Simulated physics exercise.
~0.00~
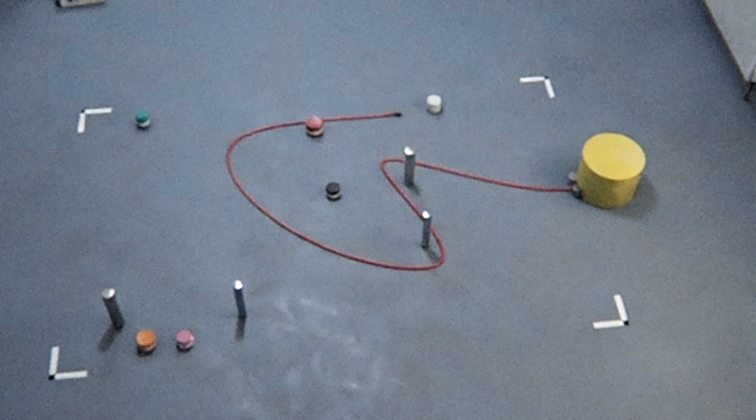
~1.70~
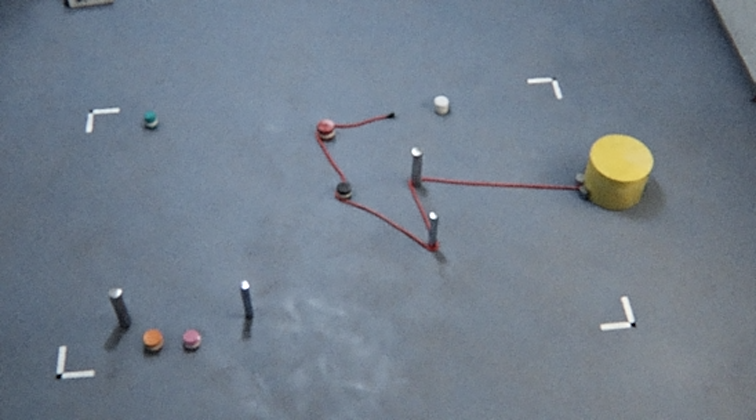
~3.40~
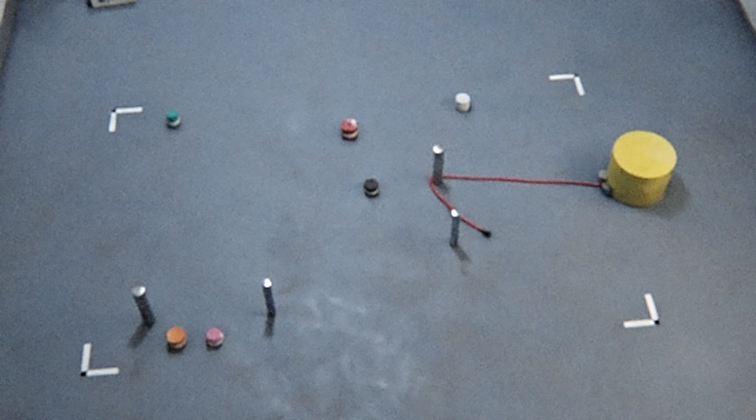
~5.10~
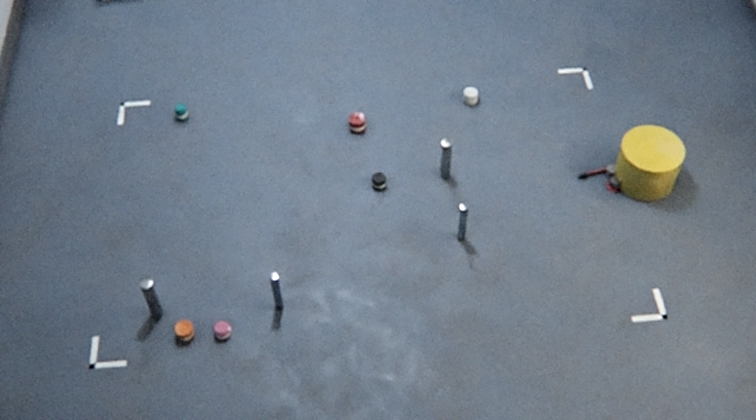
On the hallway floor, a yellow reel draws in a red cord, slightly nudging two canisters.
